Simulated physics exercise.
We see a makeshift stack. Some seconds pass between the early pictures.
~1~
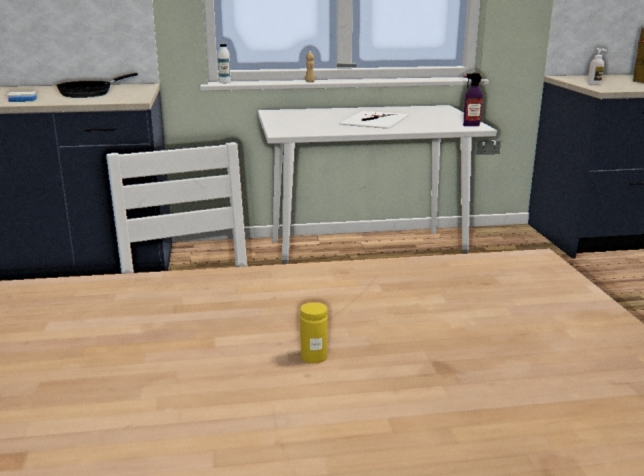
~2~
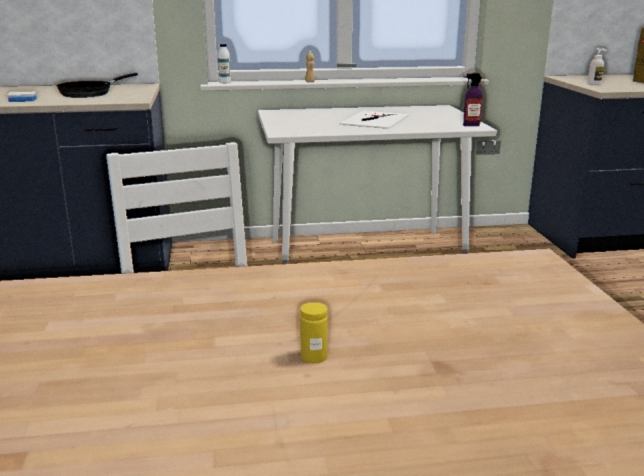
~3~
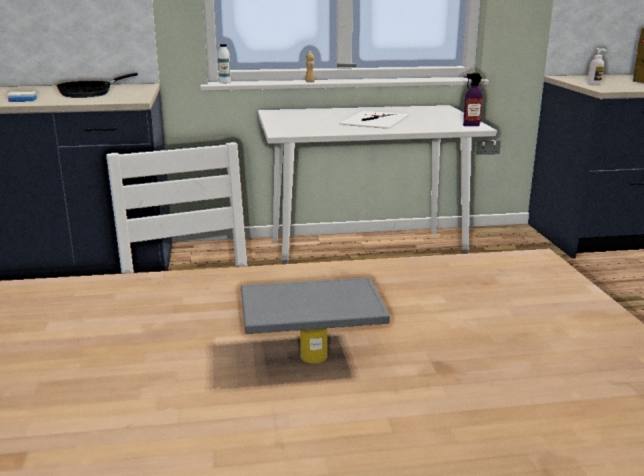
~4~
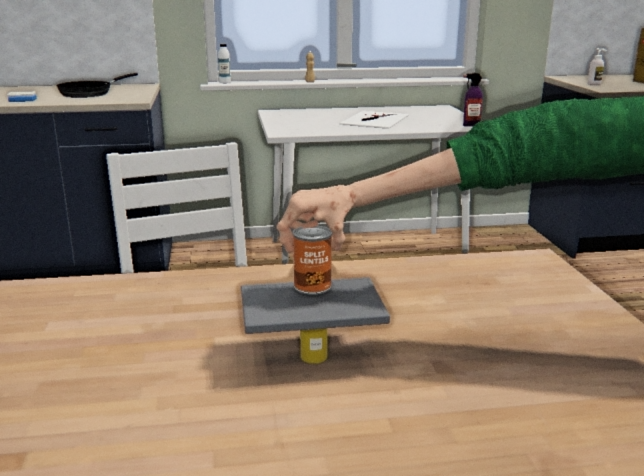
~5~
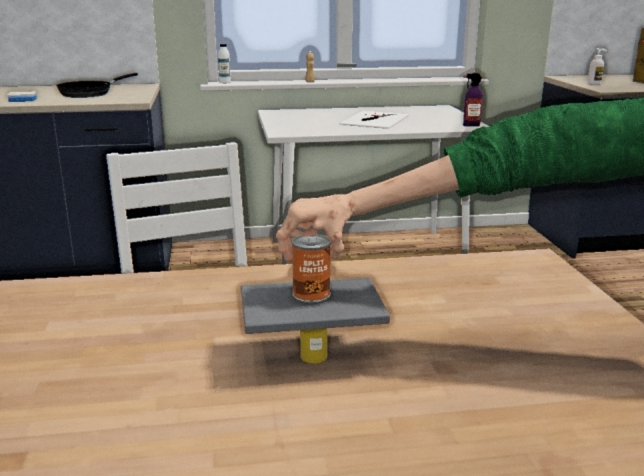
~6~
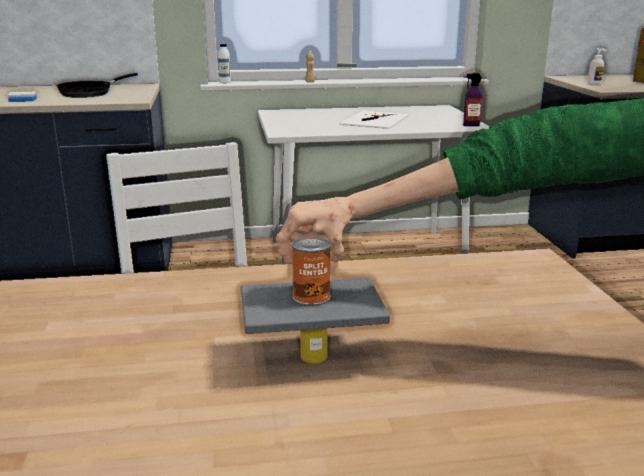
A small yellow jar stands alone near the middle of a pale wooden table, seen from slightly above by a still camera in a kitchen with a white chair, dark blue cabinets and a white side table beneath a window. A flat grey lid then appears on top of the jar. A green-sleeved arm reaches in from the right, lowering an orange tin slightly onto the lid and keeping hold of it.
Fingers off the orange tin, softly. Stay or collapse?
As it turns out, it holds.
Then, 0.20 s later than the last frame, all is still.
Then, 0.50 s later than the last frame, orange tin resting near (312, 271).
When it is over, all 3 as before. End places, in pixels of the last picture, orange tin near (312, 271). The stack stays up.
